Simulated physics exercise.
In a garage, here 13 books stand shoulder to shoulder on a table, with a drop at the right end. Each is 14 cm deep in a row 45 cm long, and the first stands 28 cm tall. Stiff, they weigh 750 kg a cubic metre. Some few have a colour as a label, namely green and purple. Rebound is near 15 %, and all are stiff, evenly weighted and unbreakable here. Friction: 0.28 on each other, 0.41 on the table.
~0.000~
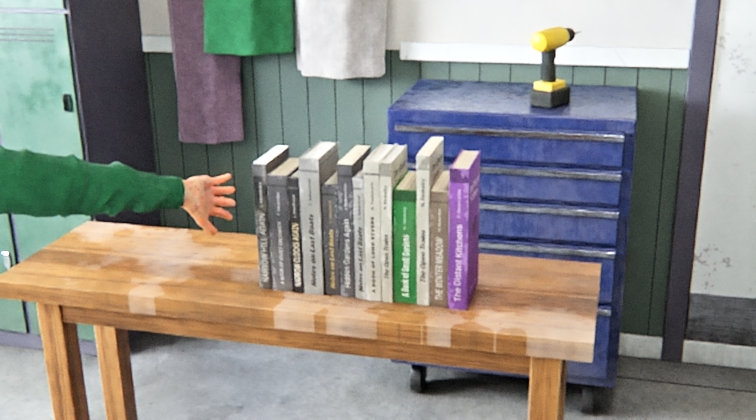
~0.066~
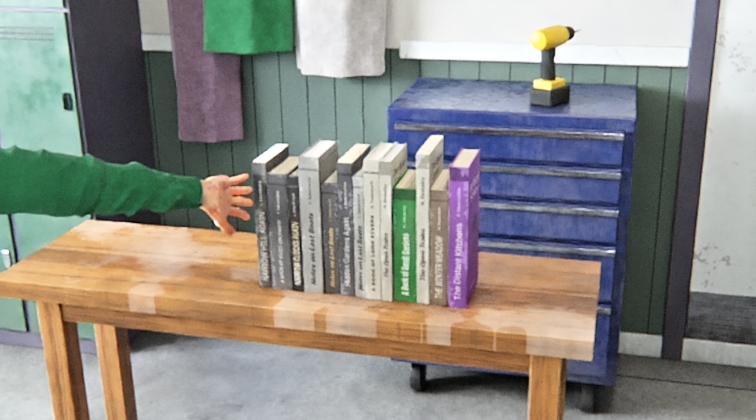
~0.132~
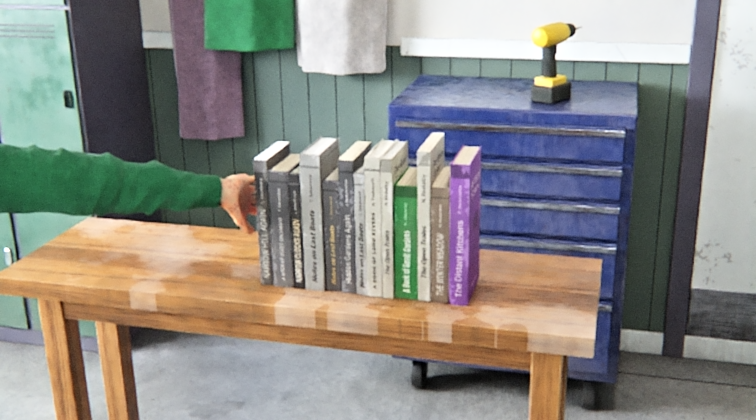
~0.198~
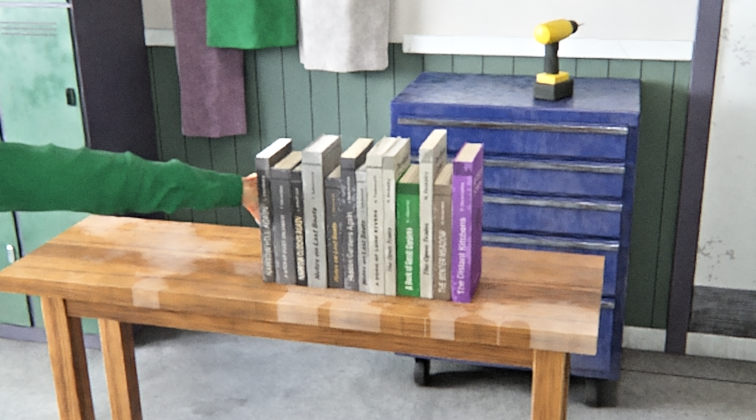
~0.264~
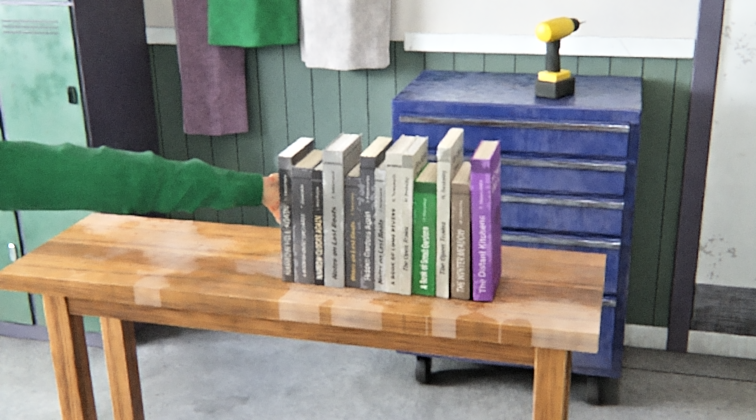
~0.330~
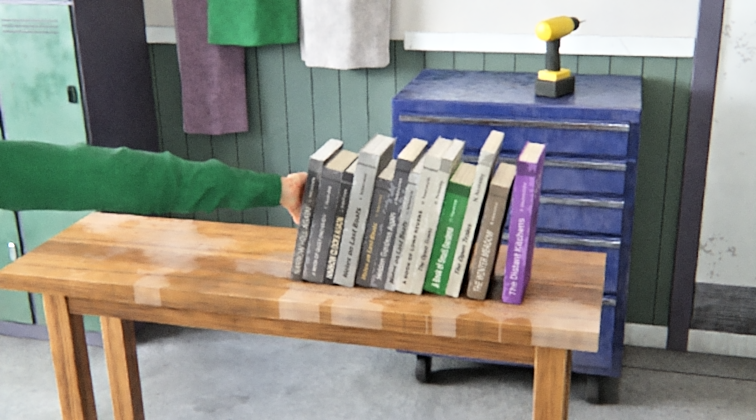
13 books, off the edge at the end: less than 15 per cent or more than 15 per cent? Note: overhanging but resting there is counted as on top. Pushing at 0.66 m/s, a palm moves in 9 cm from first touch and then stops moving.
Off the edge: Less than 15 per cent.
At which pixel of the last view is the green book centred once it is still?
At about (545, 258).
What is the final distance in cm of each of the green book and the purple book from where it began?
Result: Green at 30 cm, purple at 110 cm.
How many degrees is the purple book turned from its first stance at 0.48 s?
Some 50°.
By 0.39 s, none of the 13 books off the edge, 13 disturbed; green book tilted 27°; purple book tilted 23°.
By 0.48 s, none of the 13 books off the edge, 13 disturbed; purple book tilted 52°; green book tilted 45°.
By 0.68 s, 1 of the 13 books off the edge; purple book upside down; green book tilted 65°.
When it is over (1.2 s), 1 of the 13 books off the edge; purple book on its side; green book tilted 64°. That is 8 per cent. In pixels of the last frame, middles, green book near (545, 258).
